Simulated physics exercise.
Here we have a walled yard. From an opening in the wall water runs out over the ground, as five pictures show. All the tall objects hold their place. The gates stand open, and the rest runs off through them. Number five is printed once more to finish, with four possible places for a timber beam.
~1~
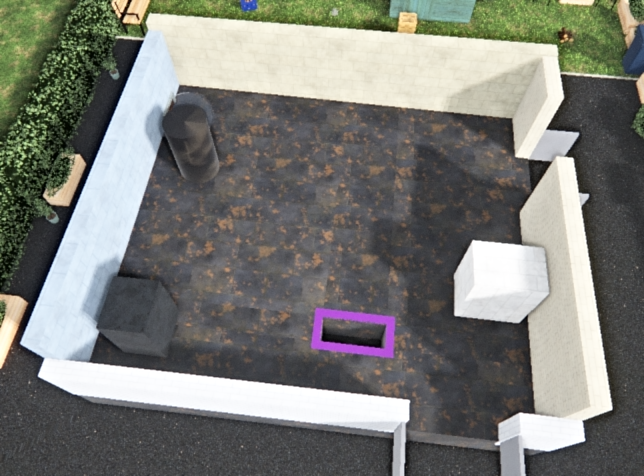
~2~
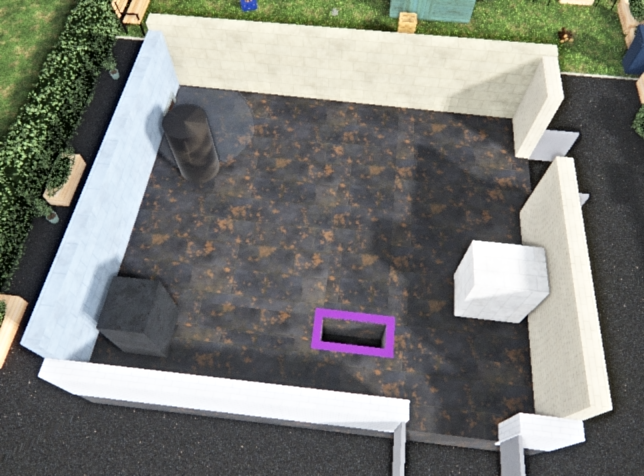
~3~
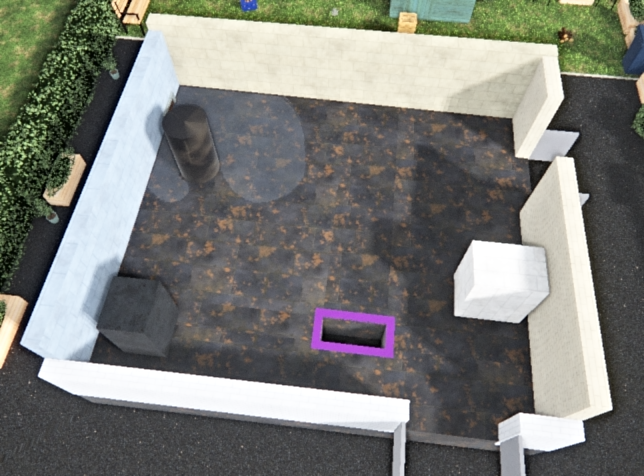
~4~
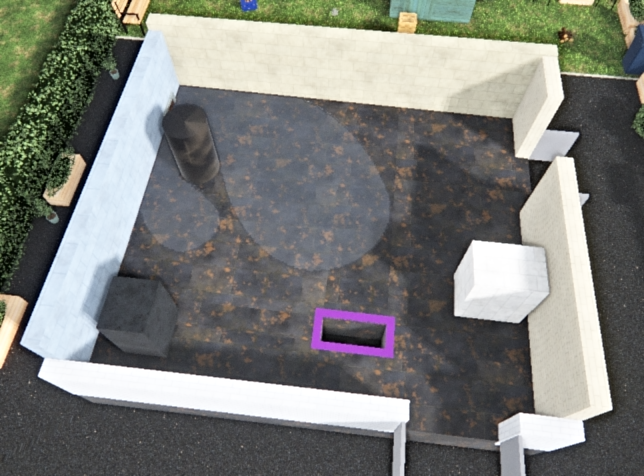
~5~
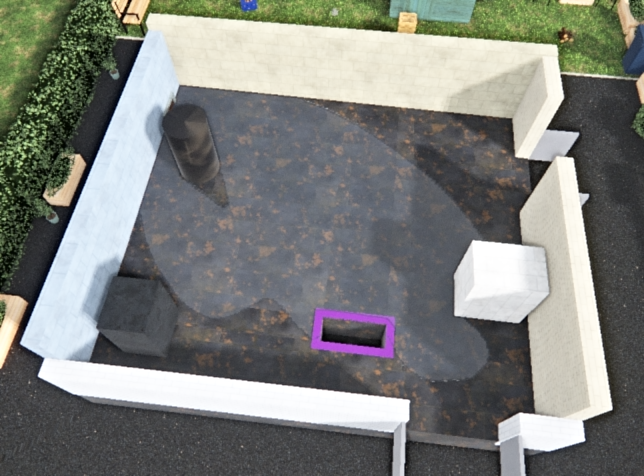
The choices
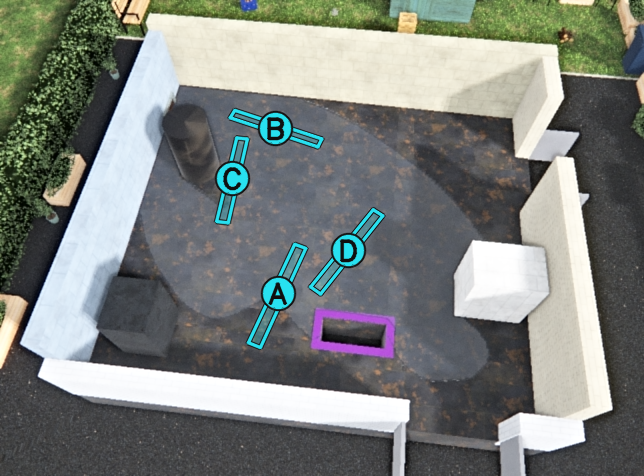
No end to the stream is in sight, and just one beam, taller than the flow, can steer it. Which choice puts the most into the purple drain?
I would pick position B.
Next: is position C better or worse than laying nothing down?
It is worse.
On the marked copy, A from (254, 345) to (300, 246); B from (232, 114) to (319, 142); C from (222, 222) to (242, 138); D from (315, 290) to (377, 212).
For position A, about 13 % of the stream goes into the purple drain, about 87 % out by the gates.
For position B, about 23 % of the stream goes into the purple drain, about 77 % out by the gates.
For position C, about 11 % of the stream goes into the purple drain, about 89 % out by the gates.
For position D, about 11 % of the stream goes into the purple drain, about 89 % out by the gates.
